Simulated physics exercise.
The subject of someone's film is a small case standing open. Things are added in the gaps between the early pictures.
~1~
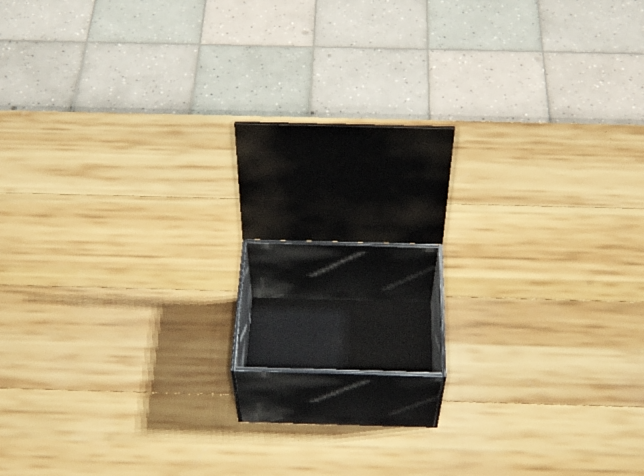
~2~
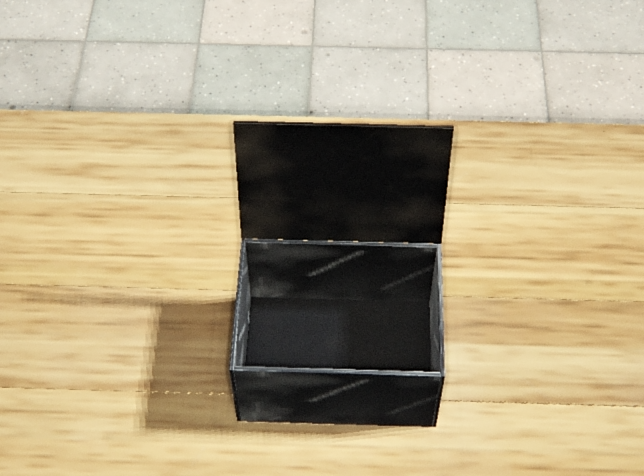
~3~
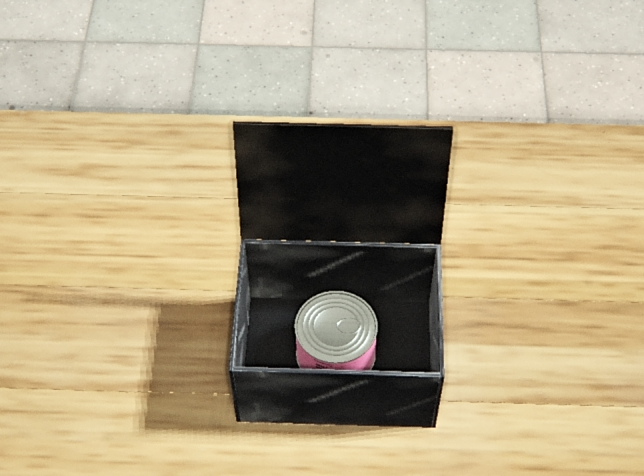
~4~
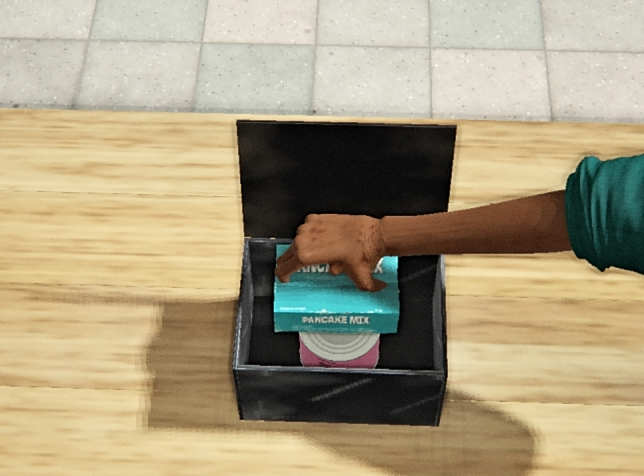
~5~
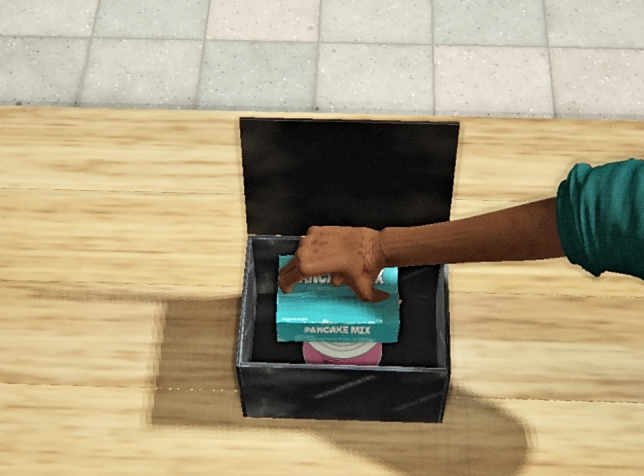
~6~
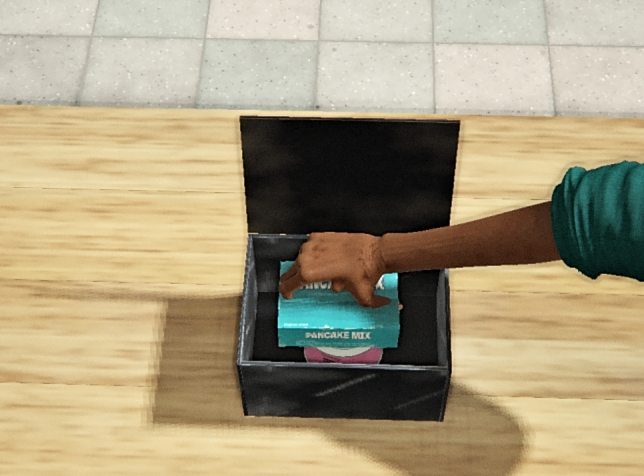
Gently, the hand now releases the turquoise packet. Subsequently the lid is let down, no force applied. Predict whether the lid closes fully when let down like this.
My guess is the lid comes all the way down.
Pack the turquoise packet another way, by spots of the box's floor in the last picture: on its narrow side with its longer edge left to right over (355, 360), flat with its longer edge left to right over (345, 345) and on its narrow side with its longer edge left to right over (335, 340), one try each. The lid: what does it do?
Case one lid open, case two lid shut, case three lid open.
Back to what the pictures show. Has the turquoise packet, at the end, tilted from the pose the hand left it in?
At the finish it holds its orientation.
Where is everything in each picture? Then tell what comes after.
In the first frame, the last thing is not in view yet.
In the second frame, the last thing is not in view yet.
In the third frame, the last thing is not in view yet; pink tub (336, 340).
The fourth frame shows still above its spot; turquoise packet (336, 288).
The fifth frame shows still above its spot; turquoise packet (338, 299).
The sixth frame shows put in, still held; turquoise packet (339, 304).
Then, 1.20 s after the last picture, lid starting down.
Then, 1.60 s after the last picture, lid 59° above the rim.
Then, 1.80 s after the last picture, lid 32° above the rim.
Then, 2.00 s after the last picture, lid shut.
At rest, lid shut; both in place. Seen from the same camera at the end, turquoise packet near (339, 305).
